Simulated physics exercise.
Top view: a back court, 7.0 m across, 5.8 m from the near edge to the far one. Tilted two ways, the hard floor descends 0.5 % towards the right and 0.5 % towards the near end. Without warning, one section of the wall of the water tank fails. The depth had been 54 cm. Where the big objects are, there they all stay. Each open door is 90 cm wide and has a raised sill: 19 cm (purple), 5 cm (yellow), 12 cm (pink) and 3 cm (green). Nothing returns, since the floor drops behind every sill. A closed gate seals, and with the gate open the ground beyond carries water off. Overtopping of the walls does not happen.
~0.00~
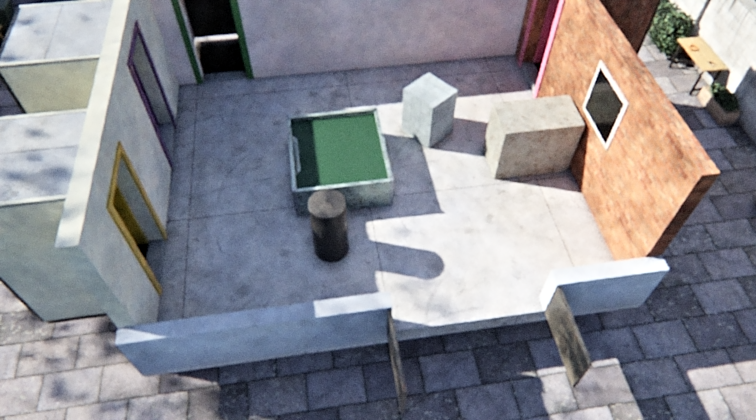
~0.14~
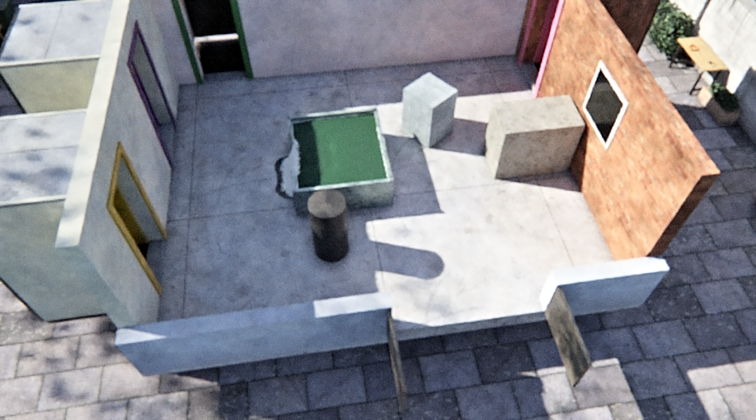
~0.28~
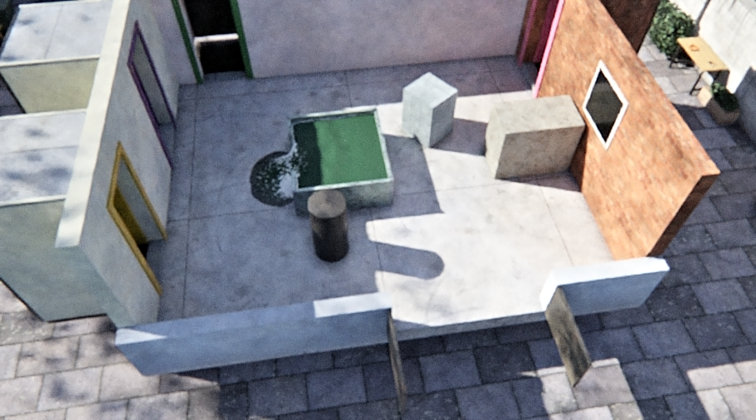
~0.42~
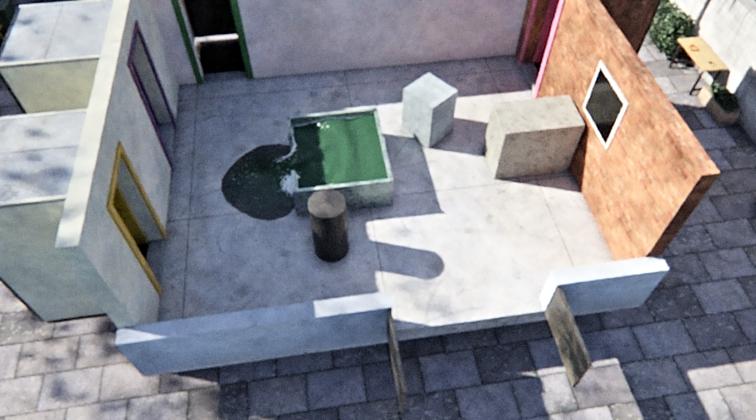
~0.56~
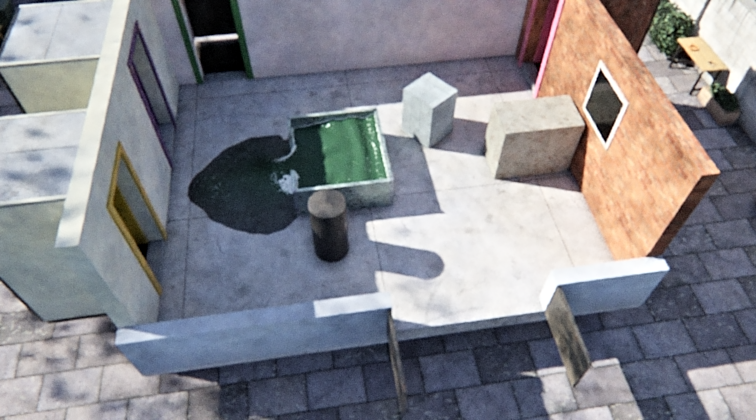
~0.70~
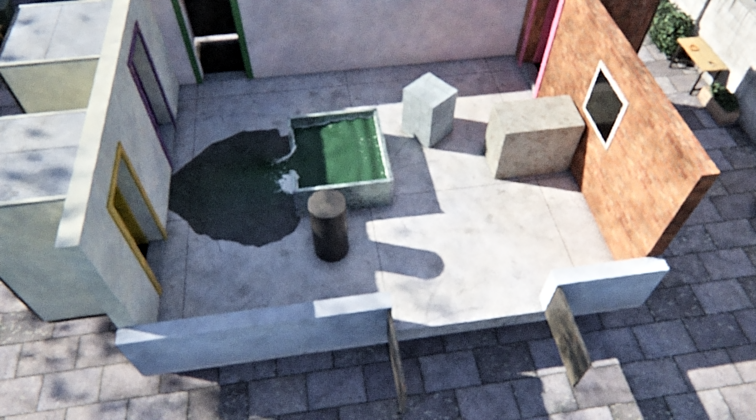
A walled court with a pale stone floor is seen from high above, the camera still. A square, white-rimmed tank of green water stands near the middle, with a dark cylinder before it, two pale blocks to its right, and a brick wall at far right. Water bursts from the tank's left side, foaming at the gap, and spreads leftward across the floor in a widening dark sheet.
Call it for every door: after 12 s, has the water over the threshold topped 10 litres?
Purple door not topped, yellow door topped, pink door not topped, green door topped.
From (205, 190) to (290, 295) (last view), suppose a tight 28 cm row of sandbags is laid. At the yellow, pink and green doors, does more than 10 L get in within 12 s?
So yellow comes out low enough, pink comes out low enough and green comes out too high.
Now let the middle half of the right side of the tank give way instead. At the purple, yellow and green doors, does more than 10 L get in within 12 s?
The purple door comes out less than that, the yellow door less than that and the green door less than that.
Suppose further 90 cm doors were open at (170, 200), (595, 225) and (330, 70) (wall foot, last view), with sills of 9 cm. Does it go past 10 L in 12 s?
Note, doorways in listed order: Goes beyond, stays short, stays short.
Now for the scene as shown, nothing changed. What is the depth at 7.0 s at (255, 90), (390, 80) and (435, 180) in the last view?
About 5, 2 and 0 cm respectively.
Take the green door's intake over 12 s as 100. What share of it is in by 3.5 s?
I'd say close to 25 percent.
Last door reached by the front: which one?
It's the pink door that comes last.
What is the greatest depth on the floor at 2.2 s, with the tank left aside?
Depth max: Approx. 22 cm.
After 1.4 s water covers 15 % of the floor and is deepest (25 cm) near (286, 180); purple door 19 cm at the sill, 0 L in, yellow door 11 cm at the sill, 1 L in, pink door not reached, green door not reached.
After 2.2 s water covers 20 % of the floor and is deepest (22 cm) near (156, 348); purple door 17 cm at the sill, 0 L in, yellow door 12 cm at the sill, 19 L in, pink door not reached, green door not reached.
After 3.5 s water covers 30 % of the floor and is deepest (16 cm) near (156, 348); purple door 11 cm at the sill, 1 L in, yellow door 8 cm at the sill, 38 L in, pink door not reached, green door 10 cm at the sill, 29 L in.
After 7.0 s water covers 65 % of the floor and is deepest (8 cm) near (156, 348); purple door 6 cm at the sill, 1 L in, yellow door 6 cm at the sill, 49 L in, pink door not reached, green door 6 cm at the sill, 96 L in.
After 12.0 s water covers 90 % of the floor and is deepest (6 cm) near (571, 172); purple door 3 cm at the sill, 1 L in, yellow door 3 cm at the sill, 50 L in, pink door 4 cm at the sill, 0 L in, green door 3 cm at the sill, 111 L in.
